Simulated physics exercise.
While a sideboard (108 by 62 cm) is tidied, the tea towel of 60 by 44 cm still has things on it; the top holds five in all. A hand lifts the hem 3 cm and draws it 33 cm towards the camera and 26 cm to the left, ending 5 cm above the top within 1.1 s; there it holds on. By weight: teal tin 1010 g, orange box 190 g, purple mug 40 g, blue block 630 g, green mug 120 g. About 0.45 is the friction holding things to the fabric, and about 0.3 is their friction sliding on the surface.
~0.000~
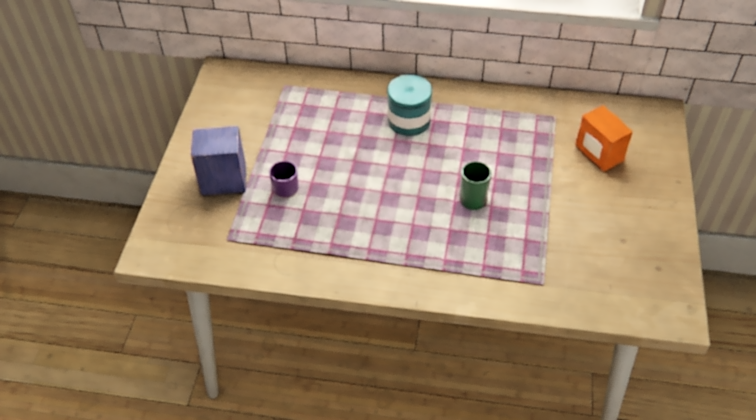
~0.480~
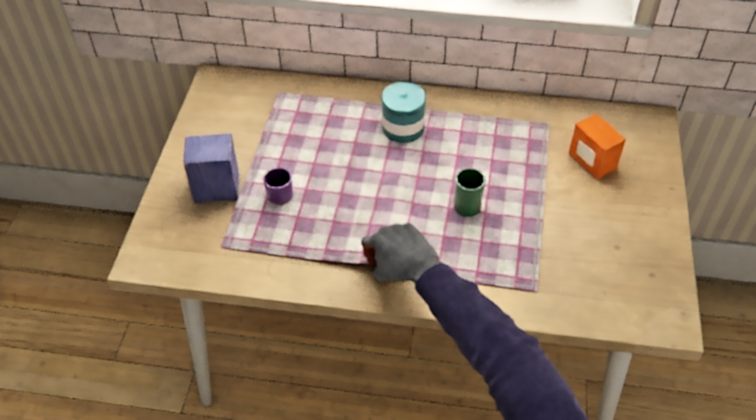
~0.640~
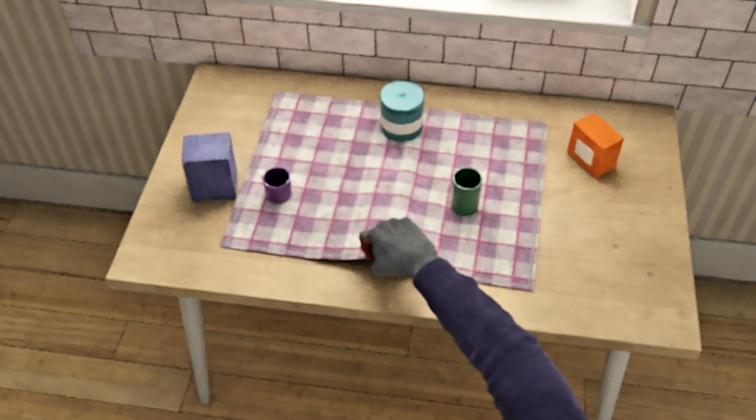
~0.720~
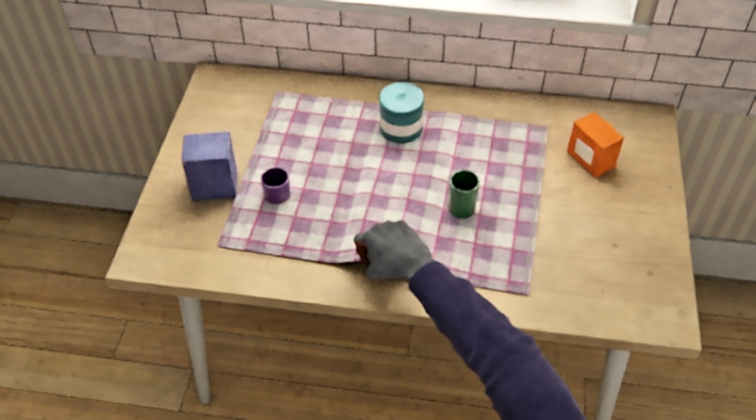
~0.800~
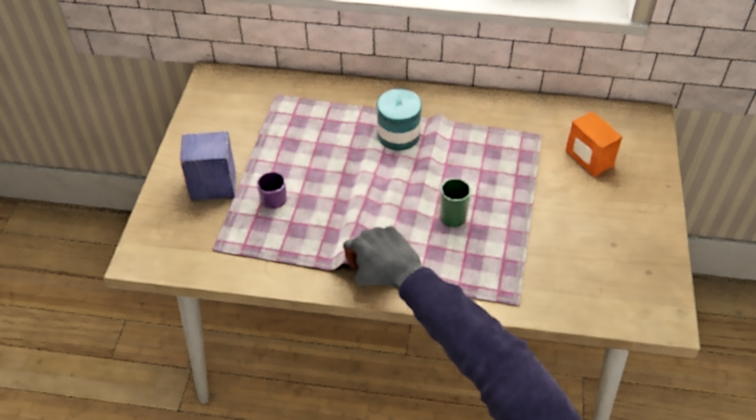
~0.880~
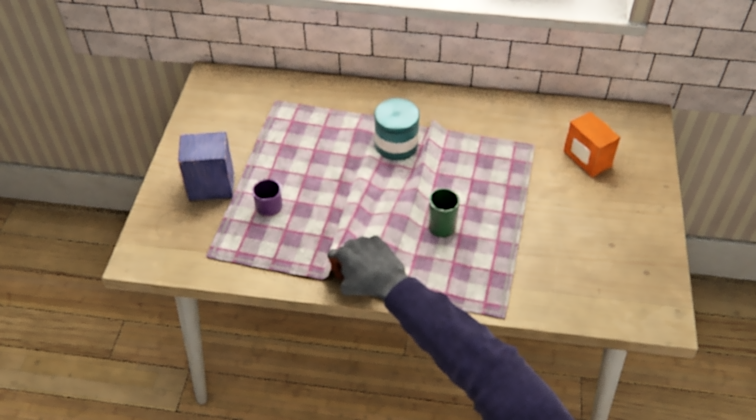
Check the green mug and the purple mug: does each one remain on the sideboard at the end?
In order: I'd bet the green mug leaves the surface; I'd bet the purple mug leaves the surface.
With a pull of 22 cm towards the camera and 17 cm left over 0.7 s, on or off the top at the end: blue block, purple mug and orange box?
So the blue block does not fall, the purple mug does not fall, and the orange box does not fall.
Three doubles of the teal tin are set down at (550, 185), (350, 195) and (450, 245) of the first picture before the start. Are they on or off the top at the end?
Still on top, off the top, off the top.
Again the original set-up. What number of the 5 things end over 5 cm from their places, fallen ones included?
I count 3.
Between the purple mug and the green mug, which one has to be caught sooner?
The green one leads the way.
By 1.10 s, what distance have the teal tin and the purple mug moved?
Roughly teal tin 15 cm and purple mug 10 cm.
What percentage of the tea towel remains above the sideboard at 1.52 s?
About 40 per cent.
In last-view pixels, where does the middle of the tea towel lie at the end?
It sits near (283, 324) in pixels.
At 1.1 s, 90 % of the tea towel is still over the top; green mug 20 cm off its start, purple mug 11 cm off its start, teal tin 17 cm off its start.
At 1.3 s, 70 % of the tea towel is still over the top; green mug 33 cm off its start, purple mug 17 cm off its start, teal tin 29 cm off its start.
At 1.5 s, 40 % of the tea towel is still over the top; green mug over the edge, purple mug 24 cm off its start at (187, 259), teal tin 41 cm off its start at (350, 247).
At 1.7 s, 30 % of the tea towel is still over the top; green mug over the edge, purple mug 29 cm off its start, teal tin 44 cm off its start.
At 3.3 s, 25 % of the tea towel is still over the top; green mug over the edge, purple mug over the edge, teal tin 44 cm off its start at (339, 261).
